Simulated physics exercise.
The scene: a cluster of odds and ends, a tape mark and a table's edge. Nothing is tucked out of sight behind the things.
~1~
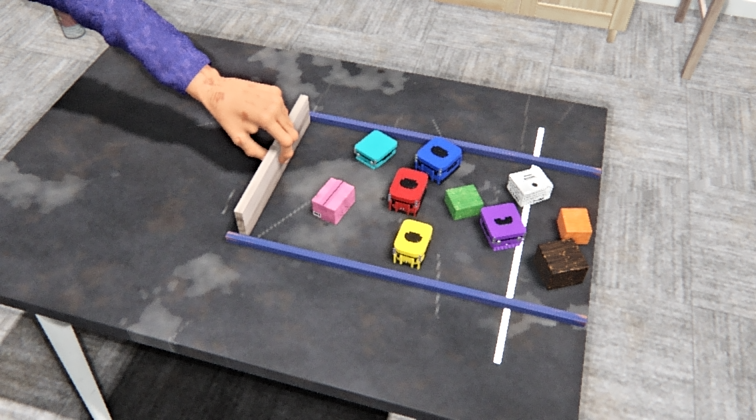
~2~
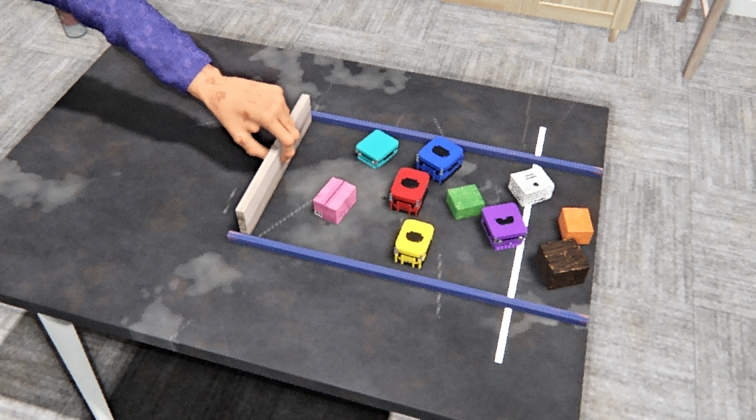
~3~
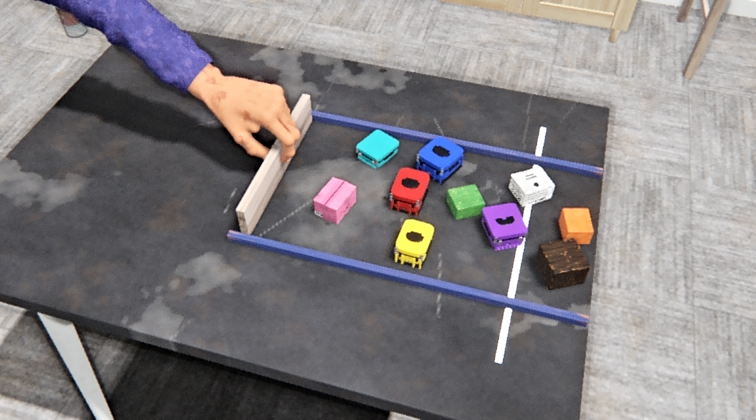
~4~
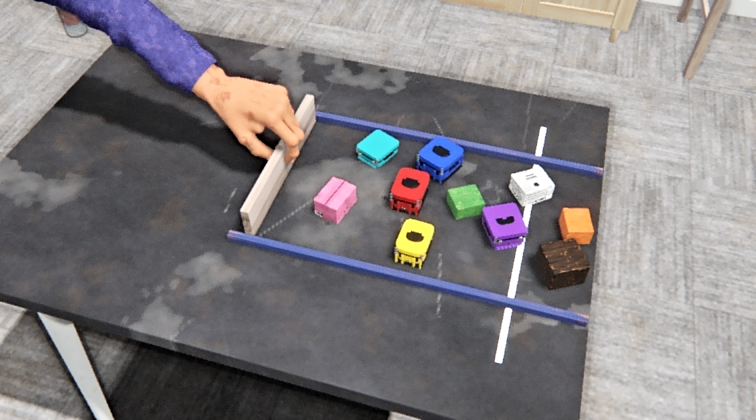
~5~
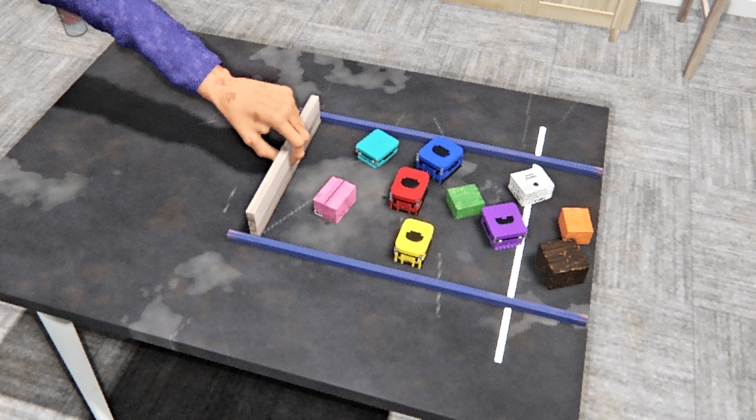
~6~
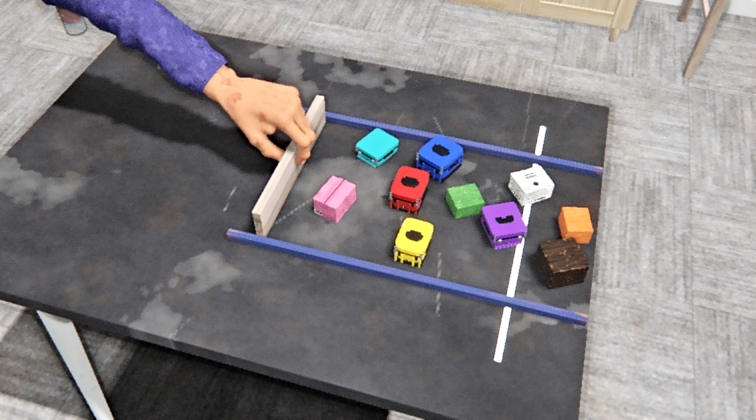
In this clip, a hand in a purple sleeve slides an upright wooden board slightly to the right between two blue rails on a dark table, while the colourful cases and blocks scattered around a white tape line stay still.
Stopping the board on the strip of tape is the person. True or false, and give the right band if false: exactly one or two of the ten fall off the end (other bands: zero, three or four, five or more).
True.
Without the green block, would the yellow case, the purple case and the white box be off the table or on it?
The yellow case remains - the purple case remains - the white box ends up below.
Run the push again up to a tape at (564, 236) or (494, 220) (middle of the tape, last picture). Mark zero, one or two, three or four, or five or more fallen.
Taking the two places in turn, it's five or over; none at all.
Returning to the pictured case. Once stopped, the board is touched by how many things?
That makes 4.
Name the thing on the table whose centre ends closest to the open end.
It's the orange block.
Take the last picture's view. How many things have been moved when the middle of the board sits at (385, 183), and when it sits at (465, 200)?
At the first point the count is 4, at the second it's 8.
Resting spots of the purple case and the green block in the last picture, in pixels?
In the last picture the purple case sits around (572, 253) and the green block around (579, 211).
Soon after, none off yet; orange block at rest near (575, 225); black block at rest near (561, 263); white box at rest near (531, 185).
Then, none off yet; orange block at rest near (575, 225); black block moving near (568, 270); white box moved about its own width near (576, 197).
By the end, the number that fall off is one or two; fallen, white box and black block.
